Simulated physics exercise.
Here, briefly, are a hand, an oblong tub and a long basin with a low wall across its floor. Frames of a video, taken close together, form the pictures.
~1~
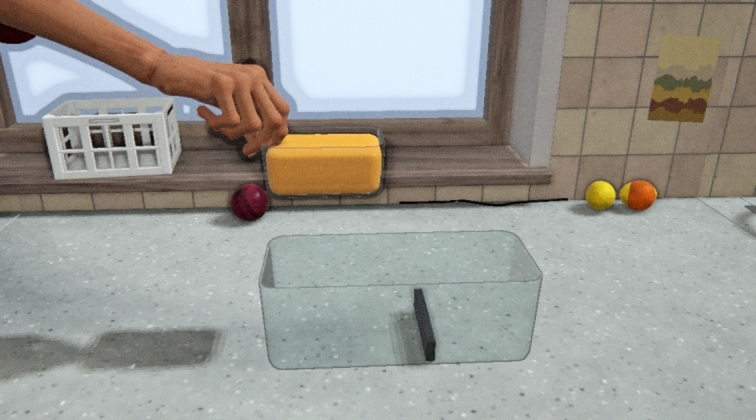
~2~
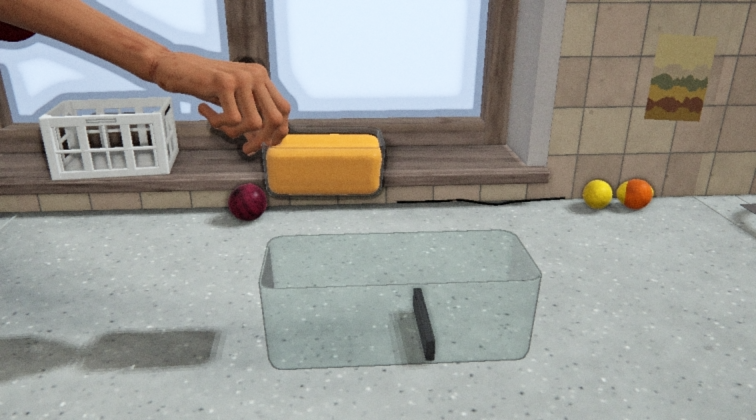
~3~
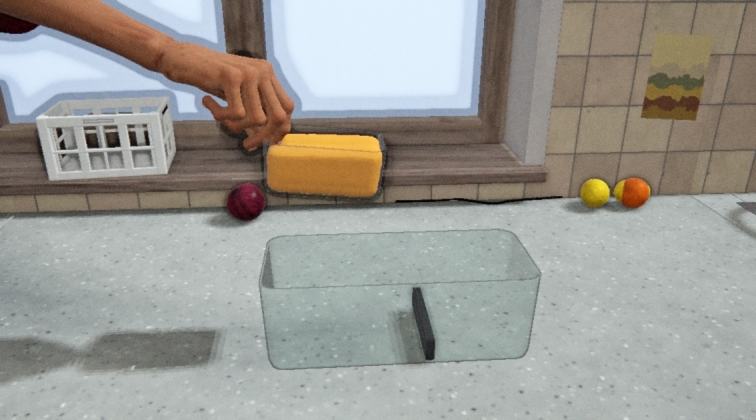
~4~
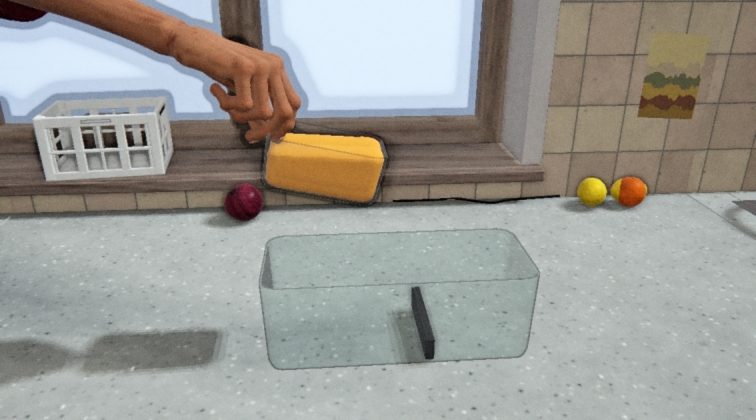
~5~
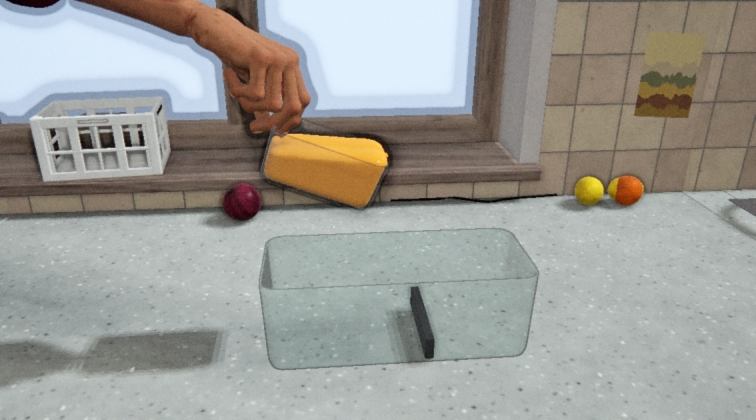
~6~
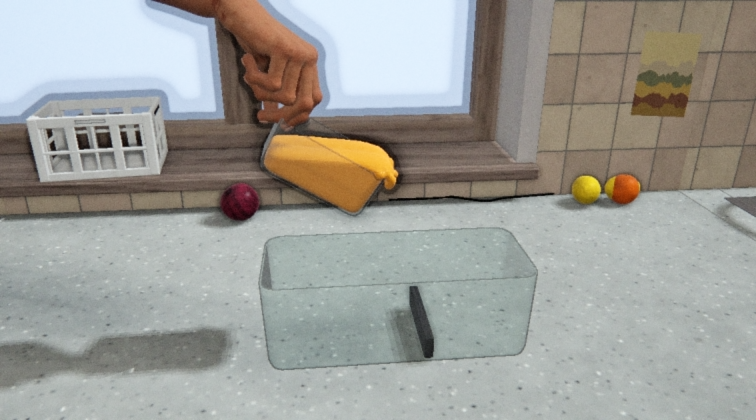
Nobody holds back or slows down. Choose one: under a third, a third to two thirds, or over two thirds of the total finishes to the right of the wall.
A third to two thirds finishes to the right of the wall.
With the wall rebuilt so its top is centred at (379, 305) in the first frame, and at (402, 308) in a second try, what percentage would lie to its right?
The first one comes to 85 percent, while the second comes to 75 percent.
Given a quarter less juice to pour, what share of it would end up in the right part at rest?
45 per cent or so.
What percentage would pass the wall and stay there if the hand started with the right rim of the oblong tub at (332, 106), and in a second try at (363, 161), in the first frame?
15 and 25 in a hundred.
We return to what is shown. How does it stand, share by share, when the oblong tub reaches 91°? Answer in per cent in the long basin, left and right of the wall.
On the left 10 %, on the right 40 %.
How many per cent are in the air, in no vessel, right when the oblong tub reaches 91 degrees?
It works out to about 35 percent.
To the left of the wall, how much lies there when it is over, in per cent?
About 40 per cent.
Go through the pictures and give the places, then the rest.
In the first picture, it leans 0°; its right rim is at (382, 137); the juice meets the walls at (269, 145) and (380, 143); the long basin's rim runs from (265, 262) to (528, 255); the wall's top is at (424, 314).
In the second picture, it leans 1°; its right rim is at (382, 139); the juice meets the walls at (269, 144) and (379, 143).
In the third picture, it leans 5°; its right rim is at (383, 143); the juice meets the walls at (269, 143) and (380, 144).
In the fourth picture, it leans 12°; its right rim is at (384, 150); the juice meets the walls at (270, 144) and (382, 146).
In the fifth picture, it leans 21°; its right rim is at (384, 159); the juice meets the walls at (271, 143) and (381, 151); 3 per cent is over the edge.
In the sixth picture, it leans 31°; its right rim is at (382, 169); the juice meets the walls at (267, 144) and (377, 157); 9 per cent is over the edge.
A moment on, the oblong tub is tipped on its side and 13 per cent is still to pour, 12 is left of the wall and 41 right of it.
Next, the oblong tub is tipped right over and 2 per cent is still to pour, 35 is left of the wall and 58 right of it.
Then the oblong tub is tipped right over and 0 per cent is still to pour, 41 is left of the wall and 57 right of it.
Later the oblong tub is tipped right over and 0 per cent is still to pour, 42 is left of the wall and 57 right of it.
In the end 42 per cent lies left of the wall, 57 right of it and 1 outside.
